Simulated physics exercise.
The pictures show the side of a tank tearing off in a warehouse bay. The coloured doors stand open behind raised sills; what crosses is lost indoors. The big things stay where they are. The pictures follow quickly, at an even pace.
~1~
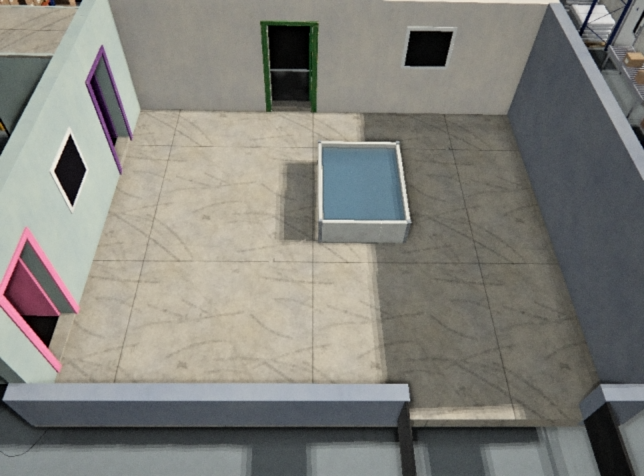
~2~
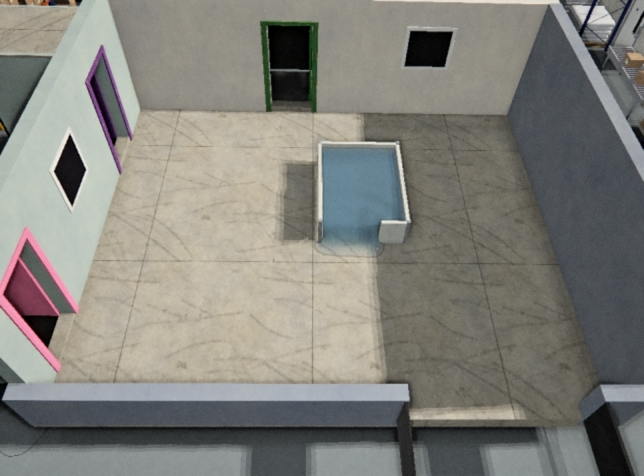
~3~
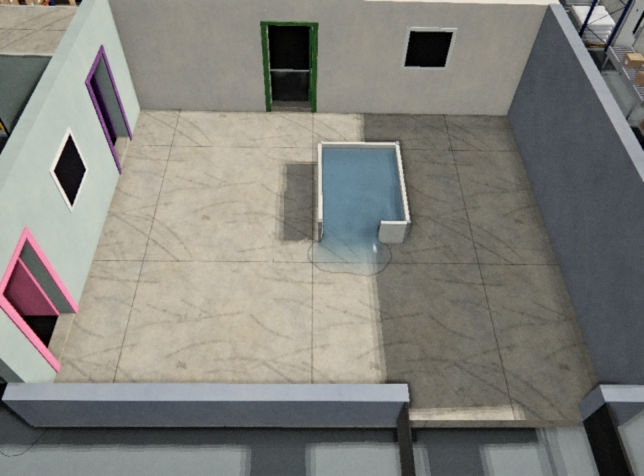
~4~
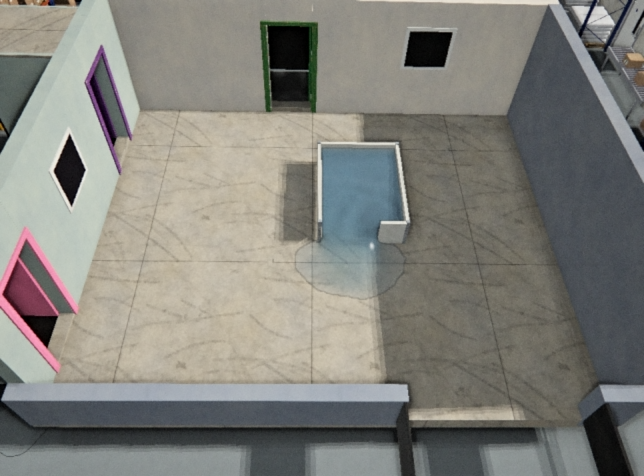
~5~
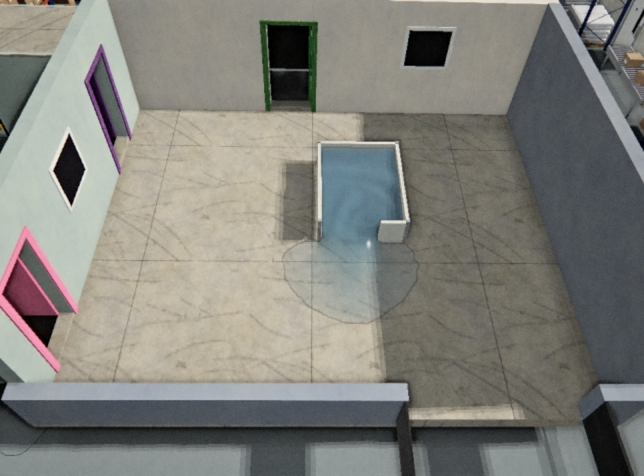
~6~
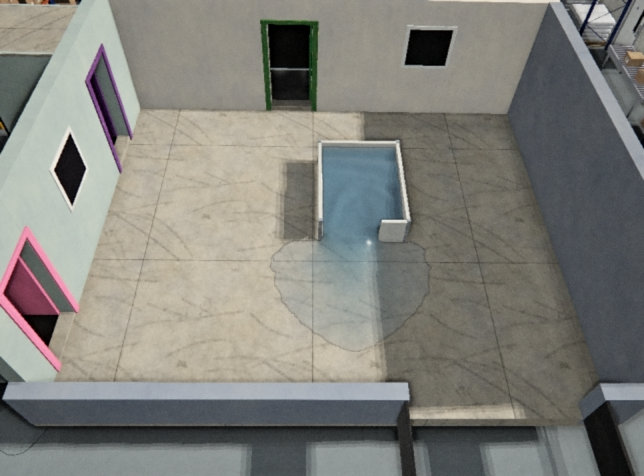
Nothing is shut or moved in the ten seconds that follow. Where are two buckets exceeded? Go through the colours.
In the end: The purple door holds within the limit; the green door holds within the limit; the pink door floods.
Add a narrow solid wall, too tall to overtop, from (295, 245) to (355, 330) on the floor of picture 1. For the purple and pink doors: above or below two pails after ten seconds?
Purple keeps below it, pink is under.
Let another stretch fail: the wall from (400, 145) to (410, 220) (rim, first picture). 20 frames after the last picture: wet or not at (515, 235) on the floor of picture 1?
Answer: Flooded.
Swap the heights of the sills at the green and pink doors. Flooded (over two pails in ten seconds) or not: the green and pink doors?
In short: The green one lets less in, the pink one lets less in.
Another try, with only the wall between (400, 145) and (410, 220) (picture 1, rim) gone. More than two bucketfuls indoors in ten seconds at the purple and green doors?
One by one: Purple takes less; green stays under.
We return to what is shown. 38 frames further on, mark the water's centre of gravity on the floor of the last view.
Roughly at (293, 293).
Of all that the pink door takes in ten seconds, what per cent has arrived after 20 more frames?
Near 0 in a hundred.
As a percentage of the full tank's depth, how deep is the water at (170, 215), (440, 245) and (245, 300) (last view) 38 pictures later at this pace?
In turn 0, 0 and 2 in a hundred.
A moment on, water covers 15 % of the floor; the purple door not reached, the green door not reached, the pink door not reached.
Next, water covers 20 % of the floor; the purple door not reached, the green door not reached, the pink door not reached.
Then, water covers 25 % of the floor; the purple door not reached, the green door not reached, the pink door wet at the sill, nothing in.
Later, water covers 35 % of the floor; the purple door not reached, the green door not reached, the pink door over two buckets in.
In the end, water covers 55 % of the floor; the purple door wet at the sill, nothing in, the green door not reached, the pink door over two buckets in.
